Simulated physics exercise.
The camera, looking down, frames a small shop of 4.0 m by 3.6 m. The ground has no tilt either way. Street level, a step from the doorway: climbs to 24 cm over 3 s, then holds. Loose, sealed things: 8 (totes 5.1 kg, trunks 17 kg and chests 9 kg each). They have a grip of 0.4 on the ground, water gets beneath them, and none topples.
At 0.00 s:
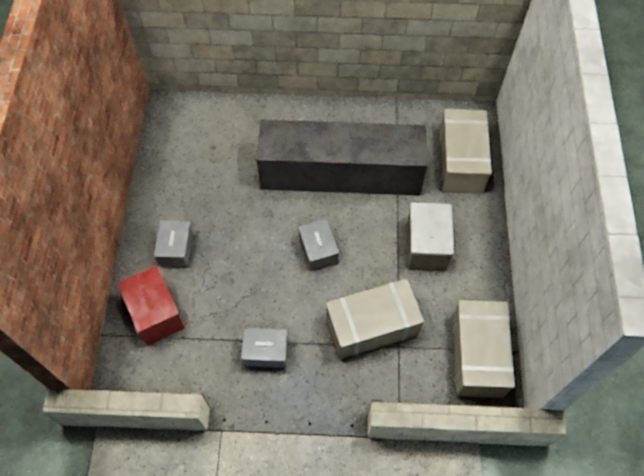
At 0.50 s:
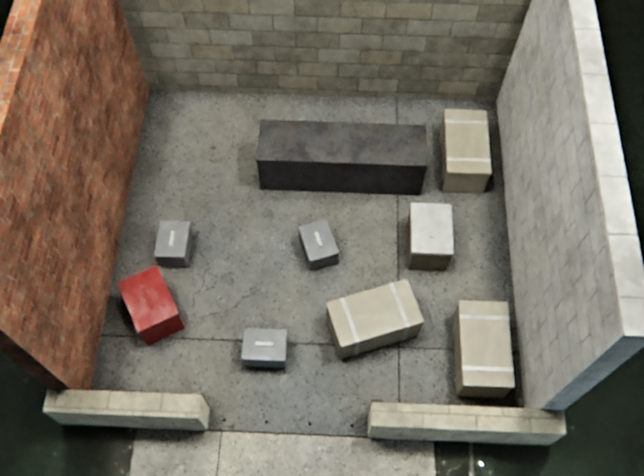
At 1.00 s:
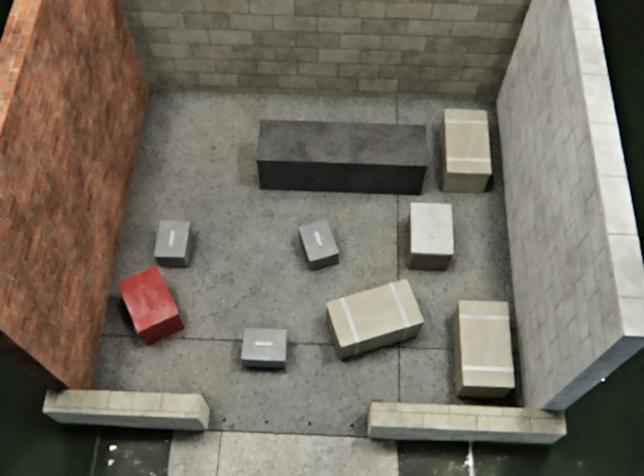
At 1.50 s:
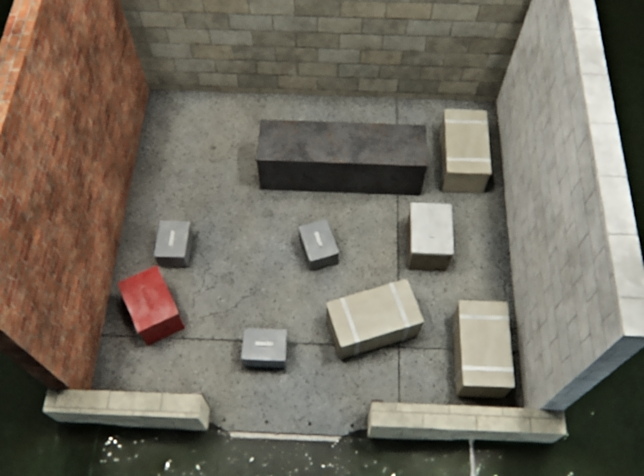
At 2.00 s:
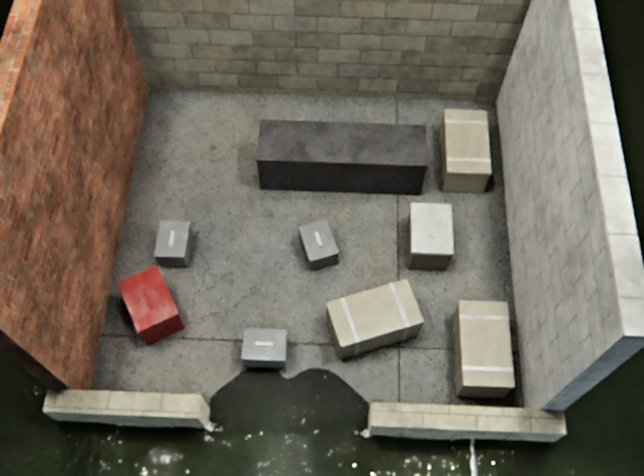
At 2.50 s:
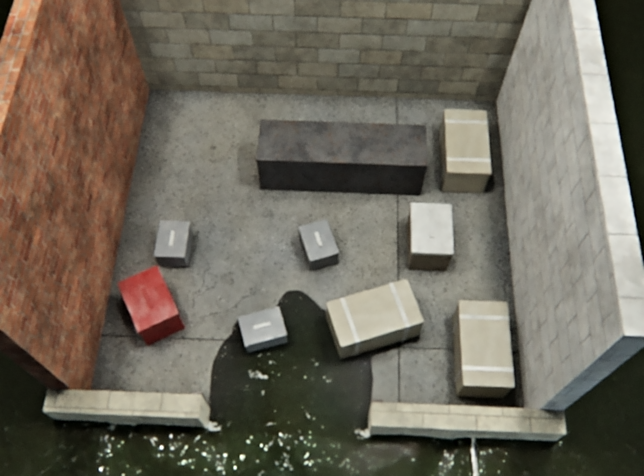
A small shop, open at the front, is seen from above by a still camera, with a red brick wall on the left and pale block walls behind and on the right. A long dark block lies near the back, tan and whitish boxes stand at the right, and three small grey boxes and a red chest sit further left. Dark water spreads outside, enters the doorway and shifts the nearest grey box slightly.
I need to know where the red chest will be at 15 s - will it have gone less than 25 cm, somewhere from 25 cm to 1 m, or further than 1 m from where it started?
Prediction: It relocates a short stretch.
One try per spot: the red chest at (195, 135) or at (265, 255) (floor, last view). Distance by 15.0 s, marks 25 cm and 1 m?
Try one: Large displacement; try two: Large displacement.
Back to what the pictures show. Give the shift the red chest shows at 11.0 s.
Roughly 80 cm.
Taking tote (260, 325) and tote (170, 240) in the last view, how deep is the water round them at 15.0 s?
Some 22 cm at the first, some 14 cm at the second.
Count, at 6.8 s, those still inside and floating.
Of them, 6.
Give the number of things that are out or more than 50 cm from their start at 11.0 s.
7.
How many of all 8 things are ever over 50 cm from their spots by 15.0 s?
The count comes to 7.
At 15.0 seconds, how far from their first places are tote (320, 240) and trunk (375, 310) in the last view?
In turn: 150 cm, 100 cm.
After 3.5 s the red chest is near (148, 298), 0.0 m from its start, aground; 0 afloat.
After 6.8 s the red chest is near (134, 303), 0.1 m from its start, aground; 6 afloat.
After 11.0 s the red chest is near (184, 229), 0.7 m from its start, afloat; 8 afloat.
After 15.0 s the red chest is near (203, 345), 0.8 m from its start, afloat; 8 afloat.
